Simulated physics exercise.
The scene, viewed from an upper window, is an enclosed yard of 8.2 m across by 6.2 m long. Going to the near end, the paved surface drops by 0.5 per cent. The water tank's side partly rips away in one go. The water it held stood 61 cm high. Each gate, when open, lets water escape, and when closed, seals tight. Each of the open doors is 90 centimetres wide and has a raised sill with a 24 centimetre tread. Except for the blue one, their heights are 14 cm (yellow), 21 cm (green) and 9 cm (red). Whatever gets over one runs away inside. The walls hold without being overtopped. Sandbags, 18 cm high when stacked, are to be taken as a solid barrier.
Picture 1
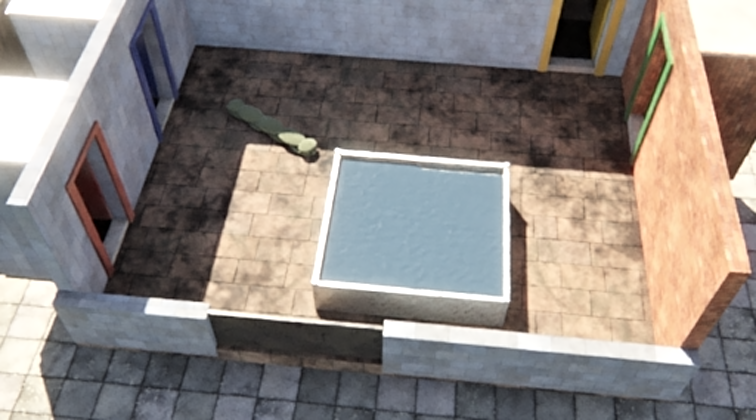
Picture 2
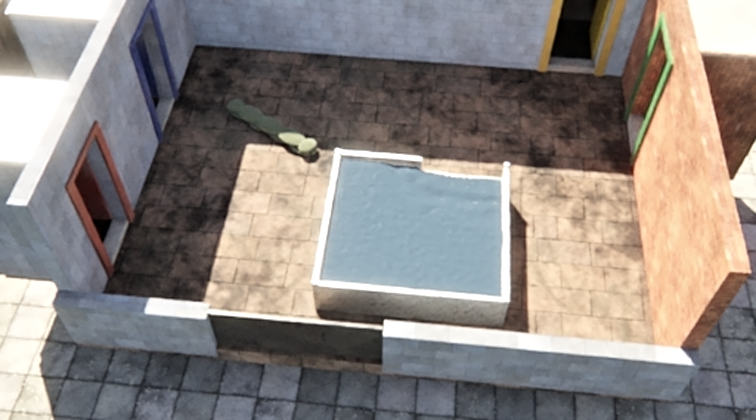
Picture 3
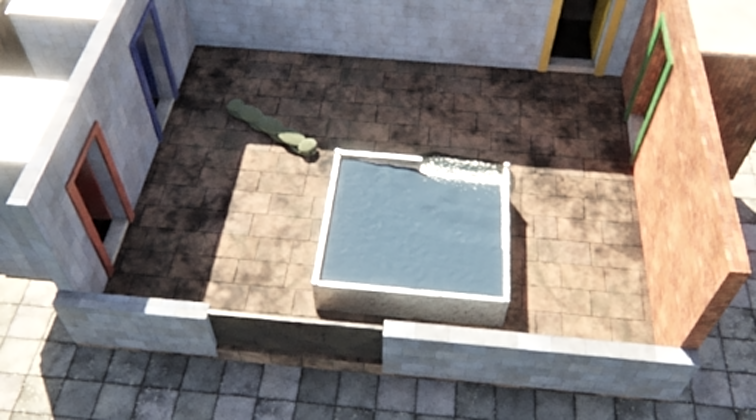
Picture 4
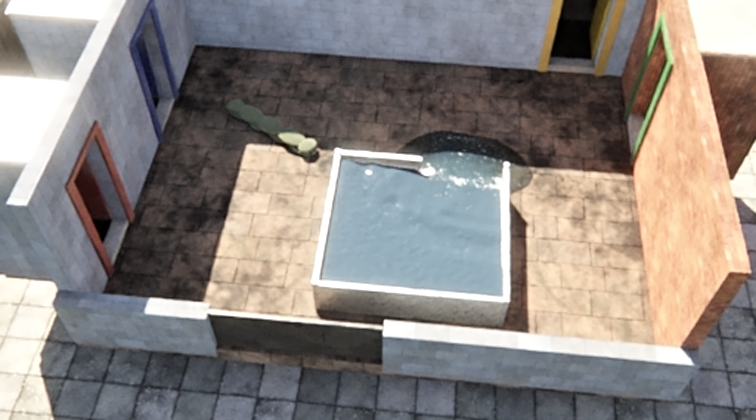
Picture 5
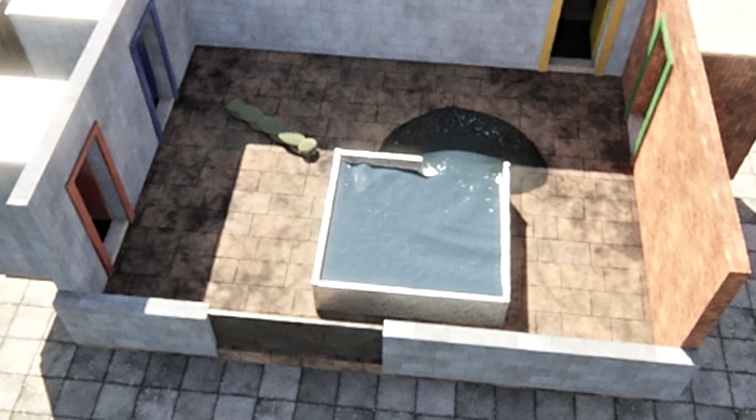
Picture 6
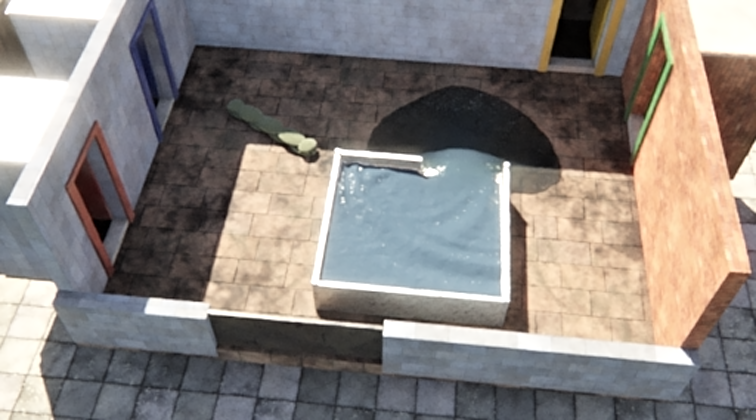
A square water tank in a walled, paved yard broke open along part of its far side, and water poured out through the gap, spreading a dark, rounded patch across the paving behind it.
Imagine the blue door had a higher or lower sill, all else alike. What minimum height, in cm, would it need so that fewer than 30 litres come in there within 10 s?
About 7 cm.
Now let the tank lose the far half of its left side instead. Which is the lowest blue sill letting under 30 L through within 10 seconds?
Close to 22 cm at the least.
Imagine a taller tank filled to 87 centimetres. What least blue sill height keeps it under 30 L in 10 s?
The step needs to be some 11.5 cm.
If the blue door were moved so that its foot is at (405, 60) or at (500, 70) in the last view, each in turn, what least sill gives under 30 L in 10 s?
Around 16 and 23 cm respectively.
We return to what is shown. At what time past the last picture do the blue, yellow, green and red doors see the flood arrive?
Times: Blue 3.4 s, yellow 0.9 s, green 1.3 s, red 5.0 s.
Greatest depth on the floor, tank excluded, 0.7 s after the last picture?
Max depth: Around 36 cm.
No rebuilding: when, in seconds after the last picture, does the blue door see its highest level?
Some 3.5 s, more or less.
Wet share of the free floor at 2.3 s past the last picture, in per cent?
35 %.
Then, 0.7 s after the last picture water covers 25 % of the floor, deepest (36 cm) near (480, 184); it has not reached the blue door.
Then, 2.3 s after the last picture water covers 35 % of the floor, deepest (34 cm) near (607, 77); it has not reached the blue door.
Then, 9.3 s after the last picture water covers 95 % of the floor, deepest (14 cm) near (589, 369); 9 cm at the blue door, 18 litres in over its 8 cm sill.
At the blue door as built, the water peaked near 11 cm, 3.7 s after the last picture.
Run again over the same 10 s with other heights there, 41 litres in over 6 cm, 18 litres over 8 cm. The limit of 30 litres is kept from about 7 cm up.
